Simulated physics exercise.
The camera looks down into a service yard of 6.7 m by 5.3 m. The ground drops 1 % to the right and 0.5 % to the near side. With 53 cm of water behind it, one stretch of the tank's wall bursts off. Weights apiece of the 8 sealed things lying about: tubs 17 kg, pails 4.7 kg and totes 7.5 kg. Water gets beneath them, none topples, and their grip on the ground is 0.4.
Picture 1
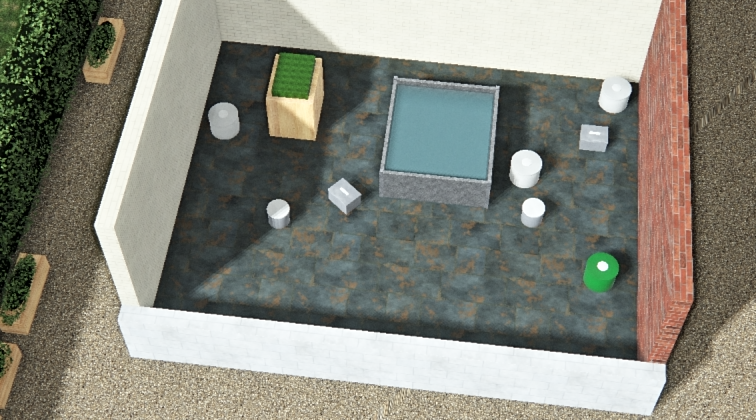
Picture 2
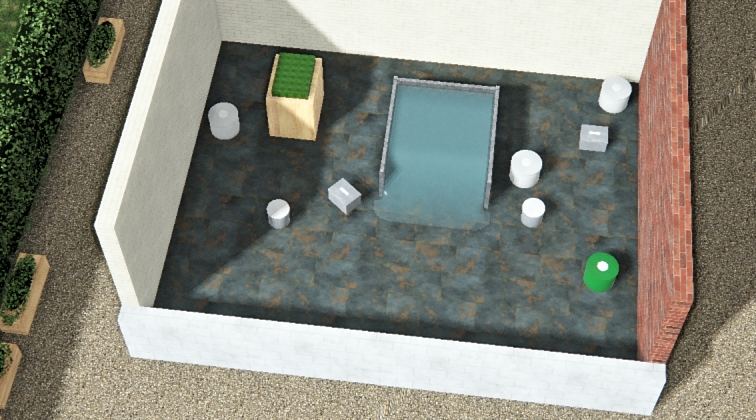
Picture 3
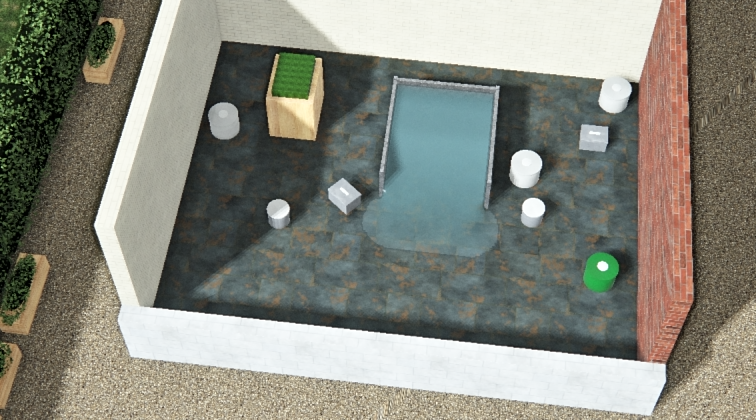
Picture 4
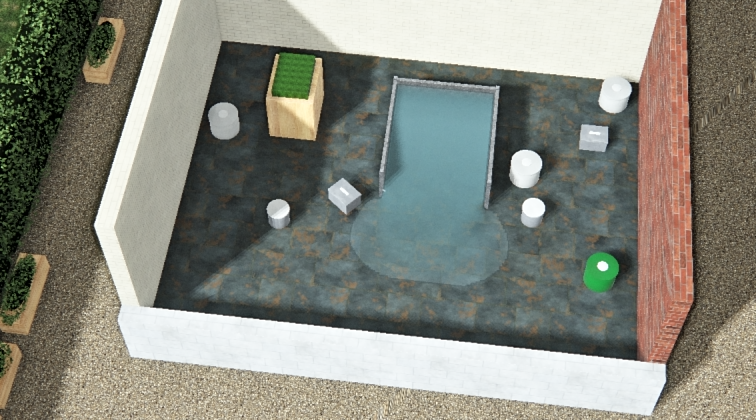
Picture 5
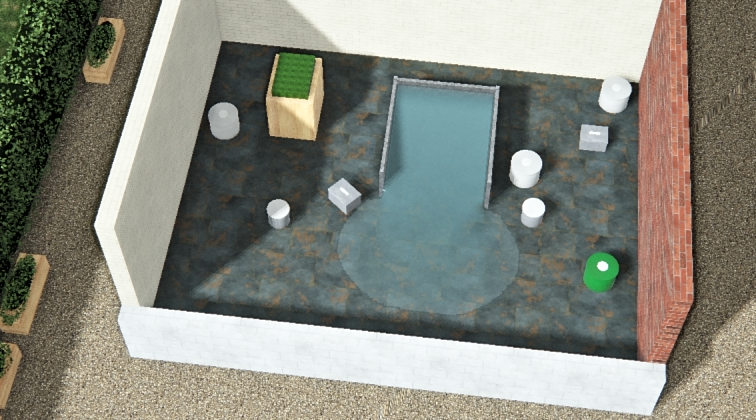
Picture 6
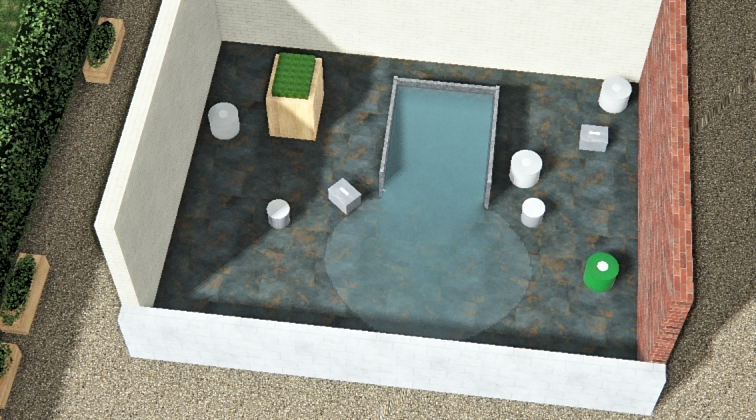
Water pours from a raised rectangular tank in a walled yard as the tank's near wall gives way. It spreads over the dark paved floor in a widening, rounded sheet toward the low near wall, while the white containers, grey boxes, green tub and grass-topped wooden box all stay still.
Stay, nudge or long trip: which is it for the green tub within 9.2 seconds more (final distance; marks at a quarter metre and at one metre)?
The green tub slides a little.
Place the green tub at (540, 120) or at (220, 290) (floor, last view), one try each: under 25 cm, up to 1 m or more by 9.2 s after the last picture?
In turn: It holds its place; it moves a short way.
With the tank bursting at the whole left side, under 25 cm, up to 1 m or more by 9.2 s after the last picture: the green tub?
In that case the green tub barely shifts.
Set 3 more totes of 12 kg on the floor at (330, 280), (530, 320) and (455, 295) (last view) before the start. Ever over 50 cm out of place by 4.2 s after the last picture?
In turn: More, over, more.
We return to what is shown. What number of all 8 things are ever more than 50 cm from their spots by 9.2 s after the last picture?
That makes 2.
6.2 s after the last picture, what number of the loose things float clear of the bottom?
At that moment 0.
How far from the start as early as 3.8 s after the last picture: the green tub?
Roughly 50 cm by then.
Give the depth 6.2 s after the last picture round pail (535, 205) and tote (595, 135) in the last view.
Roughly 3 and 5 cm.
Then, 1.2 s after the last picture the green tub is near (603, 266), 0.0 m from its start, aground; 0 afloat.
Then, 3.8 s after the last picture the green tub is near (585, 241), 0.5 m from its start, aground; 0 afloat.
Then, 6.2 s after the last picture the green tub is near (582, 236), 0.5 m from its start, aground; 0 afloat.
Then, 9.2 s after the last picture the green tub is near (582, 236), 0.5 m from its start, aground; 0 afloat.
